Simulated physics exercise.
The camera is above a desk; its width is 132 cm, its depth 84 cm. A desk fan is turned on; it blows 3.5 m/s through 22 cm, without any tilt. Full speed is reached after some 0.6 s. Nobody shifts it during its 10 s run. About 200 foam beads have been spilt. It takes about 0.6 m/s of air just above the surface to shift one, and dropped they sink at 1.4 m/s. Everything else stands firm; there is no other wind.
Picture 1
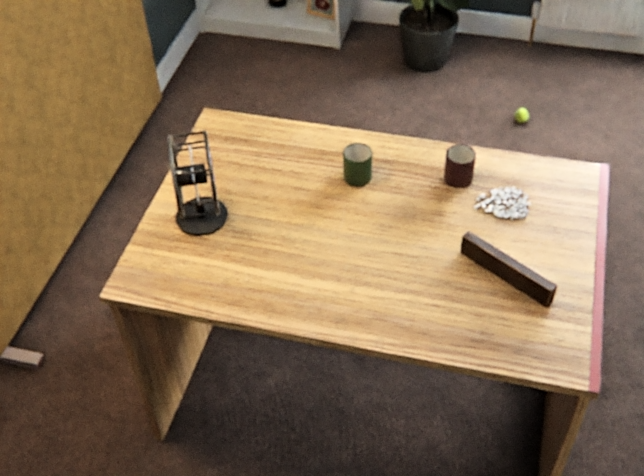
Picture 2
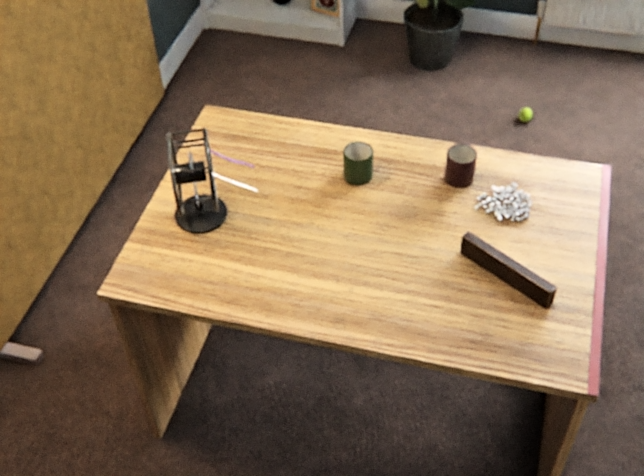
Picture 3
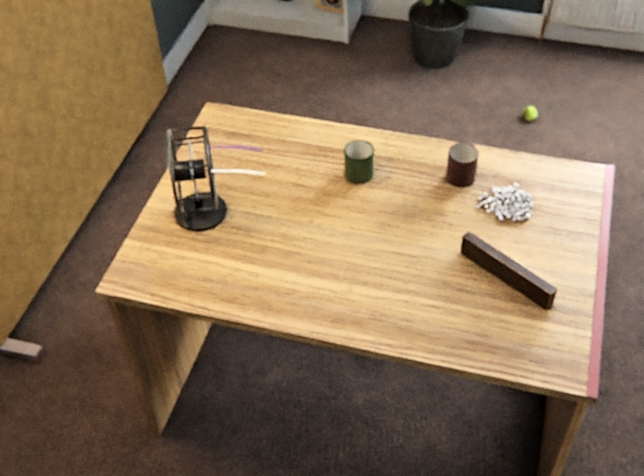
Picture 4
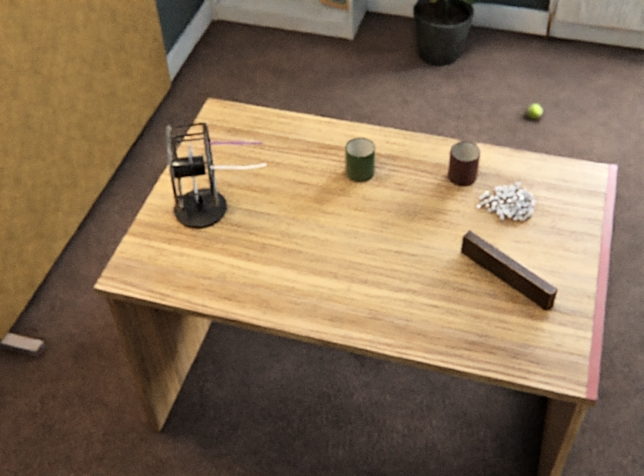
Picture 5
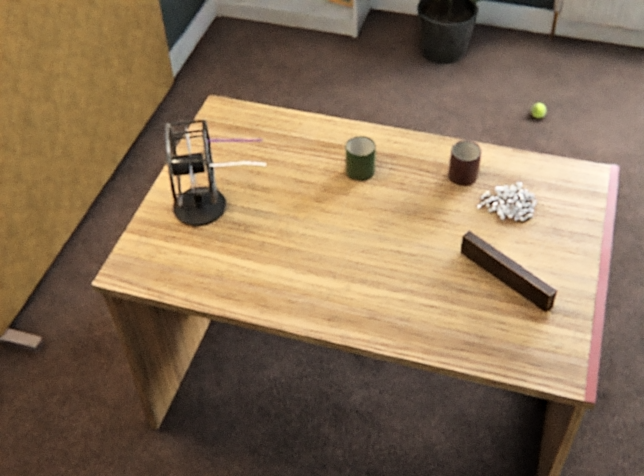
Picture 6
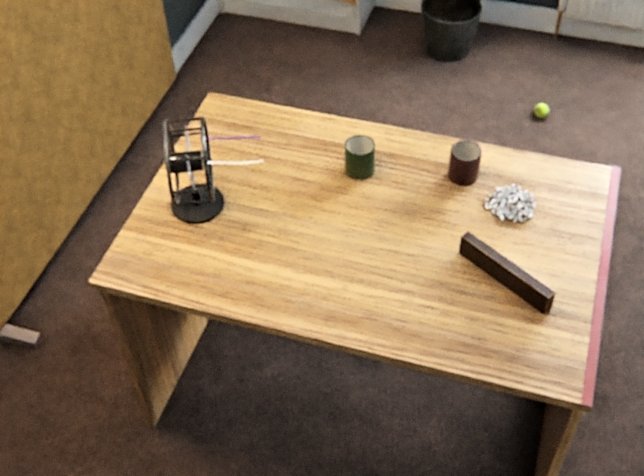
Streamers fluttering out from a small black desk fan on a wooden desk, while the pale foam beads barely stir.
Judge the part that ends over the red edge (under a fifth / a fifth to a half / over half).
By then above half are over the red edge.
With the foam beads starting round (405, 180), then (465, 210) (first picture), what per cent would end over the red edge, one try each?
In turn about 15 %, 80 %.
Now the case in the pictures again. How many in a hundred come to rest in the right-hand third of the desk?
Near 2 %.
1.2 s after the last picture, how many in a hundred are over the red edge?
About 80 %.
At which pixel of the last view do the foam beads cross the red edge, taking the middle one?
Near (615, 218).
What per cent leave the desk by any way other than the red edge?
Some 15 per cent.
Then, 1.2 s after the last picture, 3 % are on the move or not yet settled, 85 % are over the red edge.
Then, 2.4 s after the last picture, 2 % are on the move or not yet settled, 86 % are over the red edge.
Then, 4.7 s after the last picture, 2 % are on the move or not yet settled, 86 % are over the red edge.
Then, 9.2 s after the last picture, at the end, 86 % are over the red edge.
